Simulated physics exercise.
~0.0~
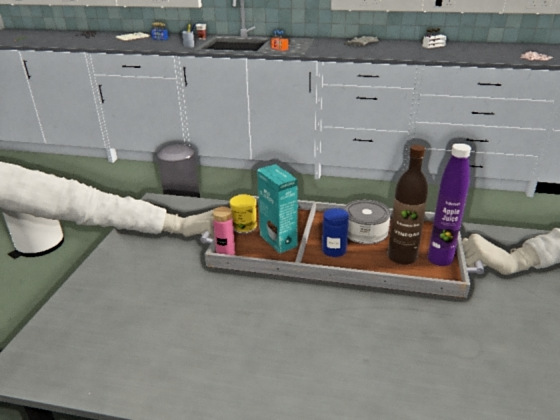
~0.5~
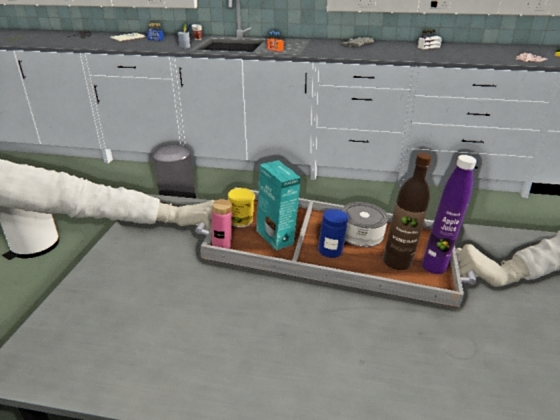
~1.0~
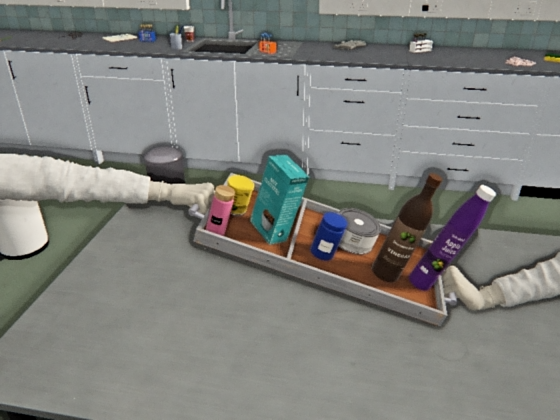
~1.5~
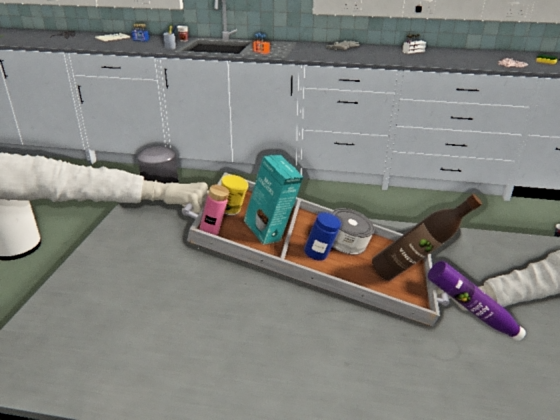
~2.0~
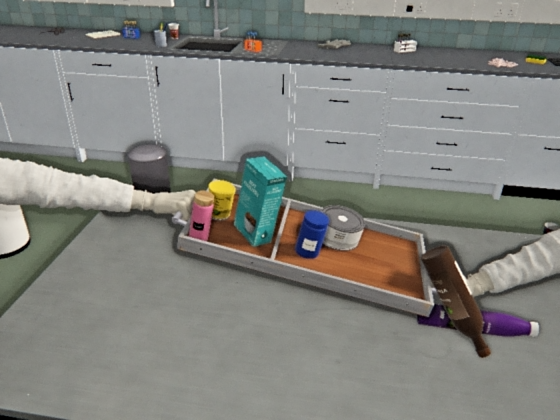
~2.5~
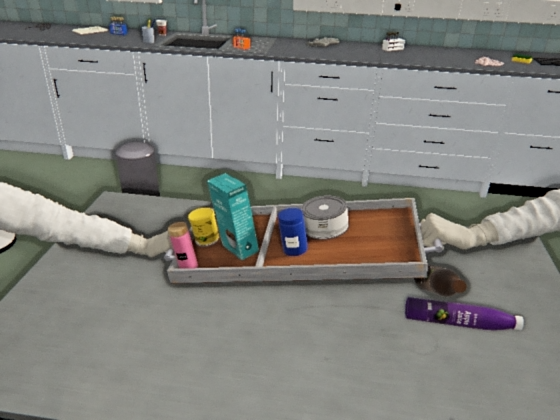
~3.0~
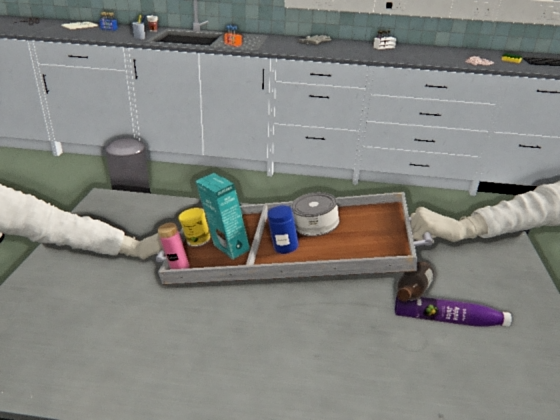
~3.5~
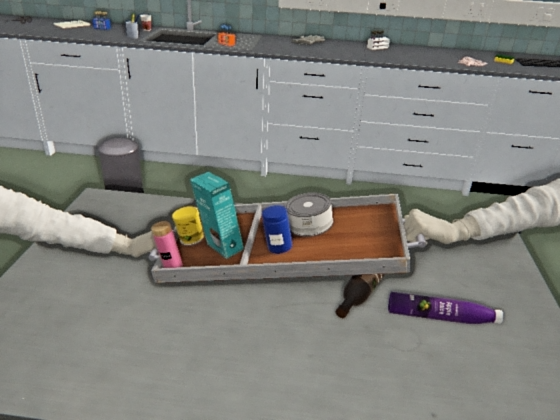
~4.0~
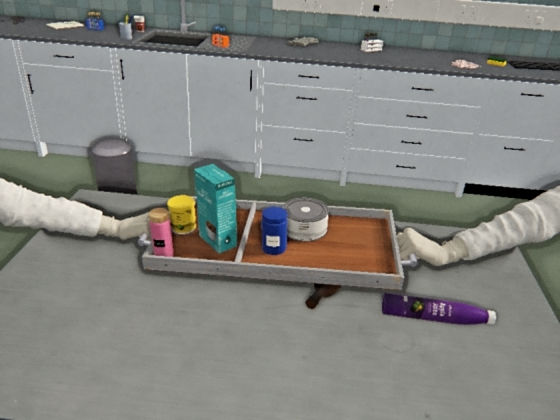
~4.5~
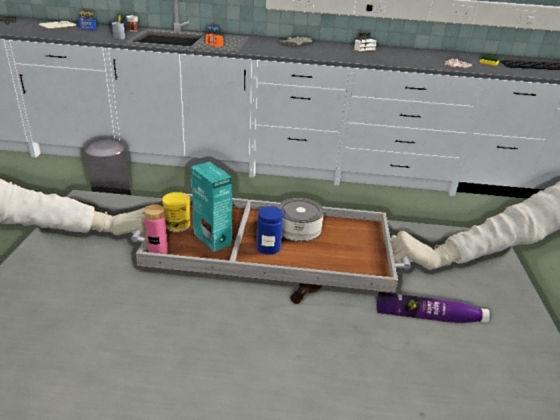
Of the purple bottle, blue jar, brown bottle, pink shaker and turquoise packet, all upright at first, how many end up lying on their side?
Two of them end up lying on their side, the purple bottle and the brown bottle.
